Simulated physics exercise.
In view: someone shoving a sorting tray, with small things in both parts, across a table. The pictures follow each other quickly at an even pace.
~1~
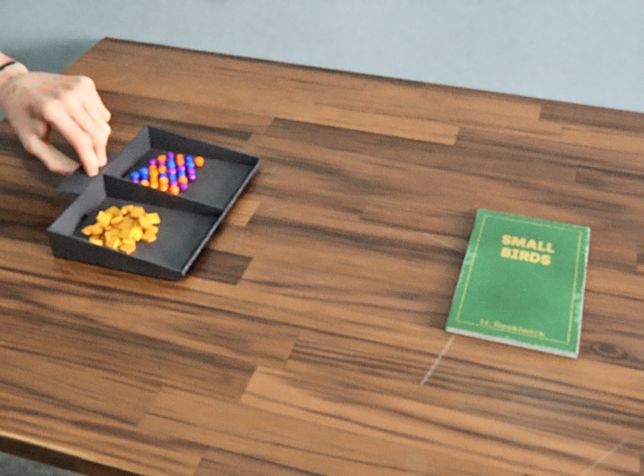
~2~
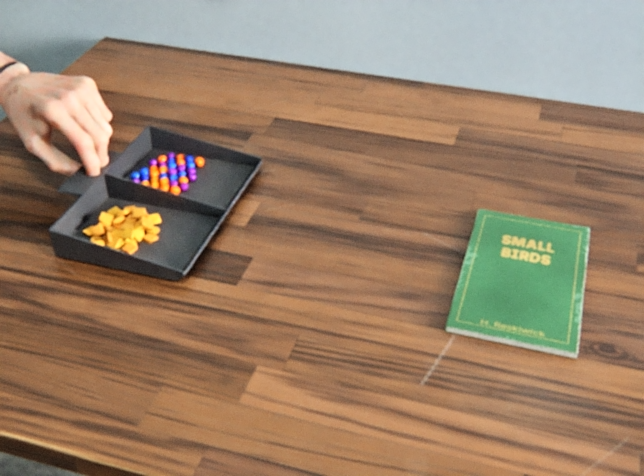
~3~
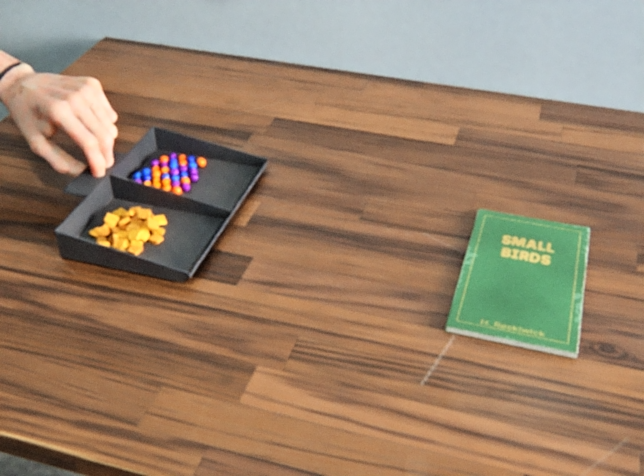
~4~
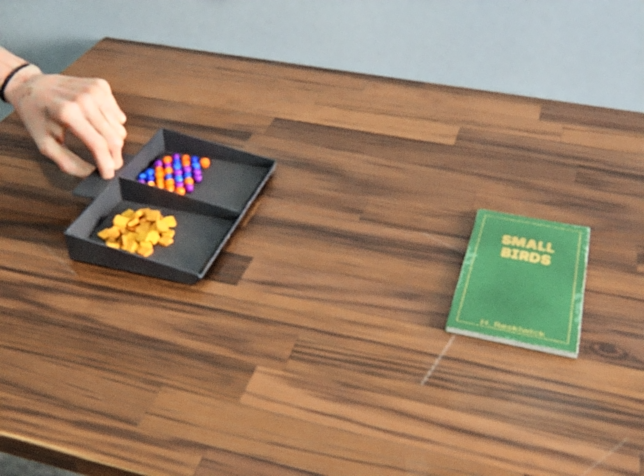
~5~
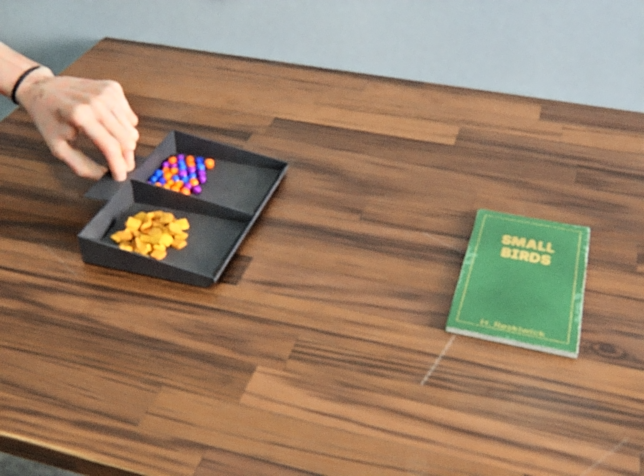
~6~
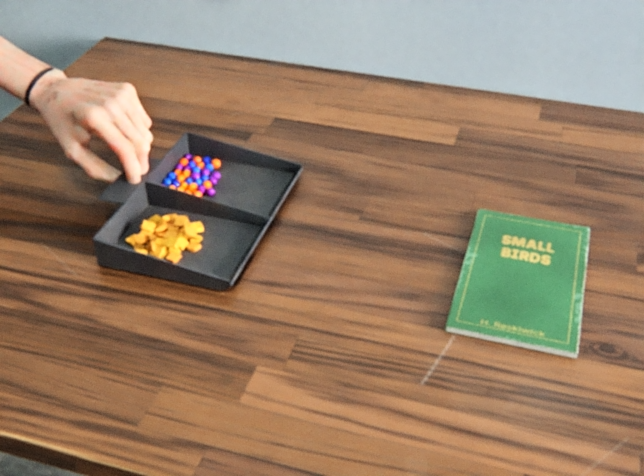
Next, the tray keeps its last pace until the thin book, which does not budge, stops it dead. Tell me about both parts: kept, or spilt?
The nearer batch stays in the tray; the farther batch stays in the tray.
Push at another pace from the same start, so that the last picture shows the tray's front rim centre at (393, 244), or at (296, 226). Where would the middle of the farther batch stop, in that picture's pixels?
First near (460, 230), then near (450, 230).
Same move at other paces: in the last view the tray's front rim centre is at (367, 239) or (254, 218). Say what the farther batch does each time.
First it throws some past the low edge, then it stays in the tray.
Then, 0.31 s later than the last frame, tray still sliding, front rim near (358, 237); nearer batch all inside; farther batch all inside.
Then, 0.73 s later than the last frame, tray stopped at the thin book; nearer batch all inside, moved towards the front rim; farther batch all inside.
Then, 0.94 s later than the last frame, tray stopped at the thin book; nearer batch all inside, moved towards the front rim; farther batch all inside, moved towards the front rim.
When it is over, tray stopped at the thin book; nearer batch all inside, moved towards the front rim; farther batch all inside, moved towards the front rim.
